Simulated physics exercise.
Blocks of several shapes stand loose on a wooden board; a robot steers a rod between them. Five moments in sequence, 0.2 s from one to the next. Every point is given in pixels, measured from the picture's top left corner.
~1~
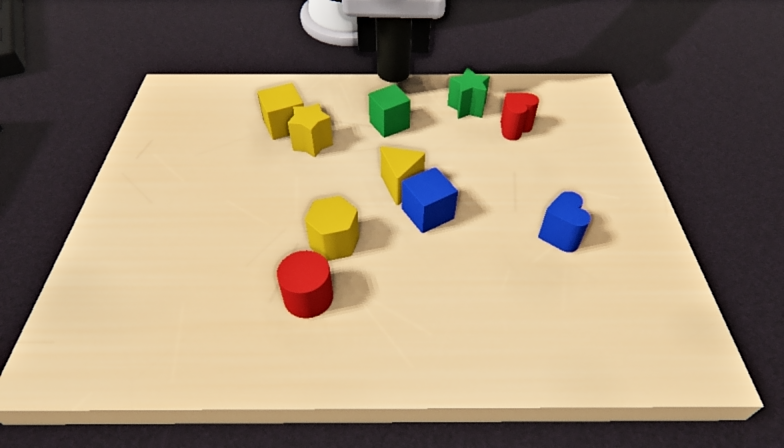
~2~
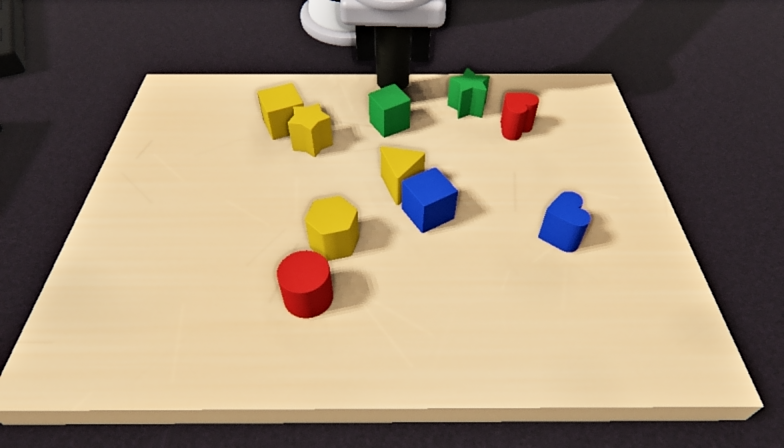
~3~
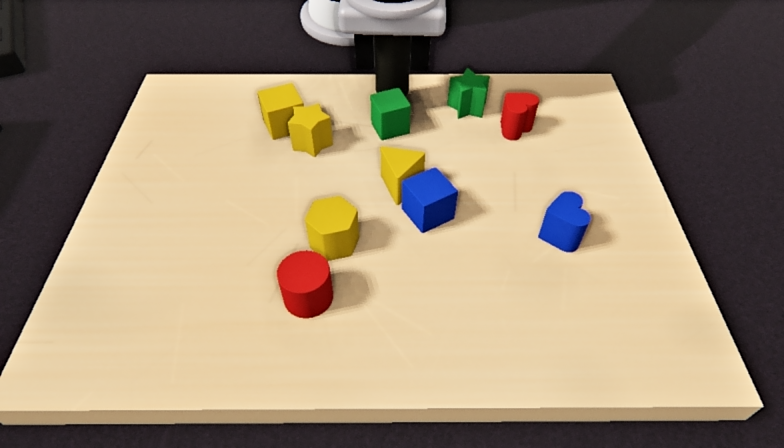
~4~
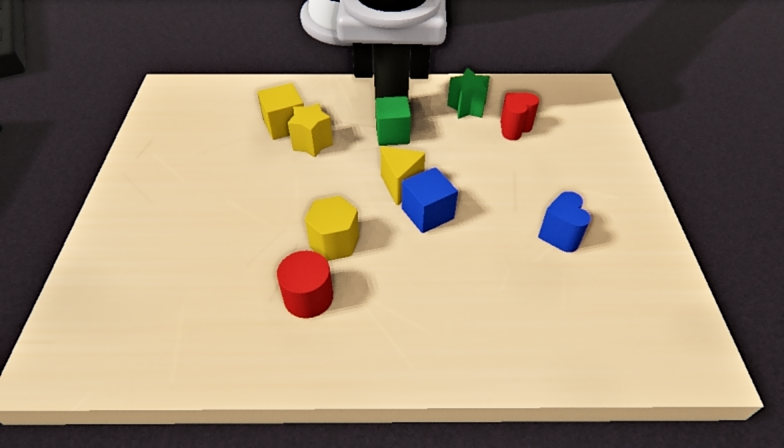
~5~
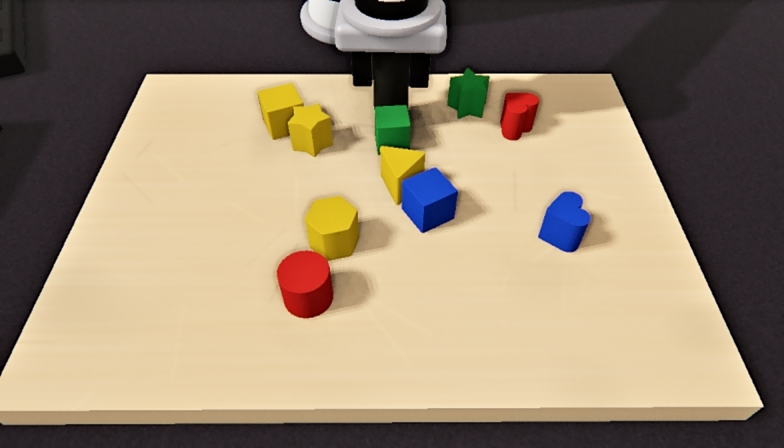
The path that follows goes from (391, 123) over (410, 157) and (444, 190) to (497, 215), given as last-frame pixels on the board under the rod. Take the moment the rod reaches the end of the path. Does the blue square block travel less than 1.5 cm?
Final answer: Yes.
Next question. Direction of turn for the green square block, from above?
My answer: Clockwise.
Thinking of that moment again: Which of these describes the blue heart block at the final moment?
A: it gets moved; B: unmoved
B - unmoved.
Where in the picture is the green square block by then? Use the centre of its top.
It should be at about (395, 162).
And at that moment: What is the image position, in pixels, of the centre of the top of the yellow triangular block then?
The point I'd pick in the picture is (386, 190).
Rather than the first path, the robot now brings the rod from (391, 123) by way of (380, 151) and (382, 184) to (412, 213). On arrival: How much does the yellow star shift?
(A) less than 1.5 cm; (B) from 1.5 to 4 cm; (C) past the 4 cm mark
My pick is A.
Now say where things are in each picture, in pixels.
In the first picture, rod's lower end (394, 74); green square block (389, 96); yellow triangular block (401, 158); blue square block (430, 185); blue heart block (570, 208).
In the second picture, rod (393, 82); blocks still.
In the third picture, rod (392, 91); green square block (390, 100).
In the fourth picture, rod (392, 99); green square block (393, 107).
In the fifth picture, rod (391, 108); green square block (392, 116); yellow triangular block (401, 158); blue square block (430, 185); blue heart block (570, 208).
The first path, step by step. One third of the way, rod (411, 142); green square block (398, 151), turned 30° clockwise; yellow triangular block (397, 176); blue square block (430, 190), turned 15° anticlockwise.
Two thirds of the way, rod (447, 175); green square block (395, 162), turned 55° clockwise; yellow triangular block (386, 190); blue square block (429, 192), turned 25° anticlockwise.
At the end, rod (501, 201); green square block (395, 162), turned 55° clockwise; yellow triangular block (386, 190); blue square block (429, 192), turned 25° anticlockwise; blue heart block still.
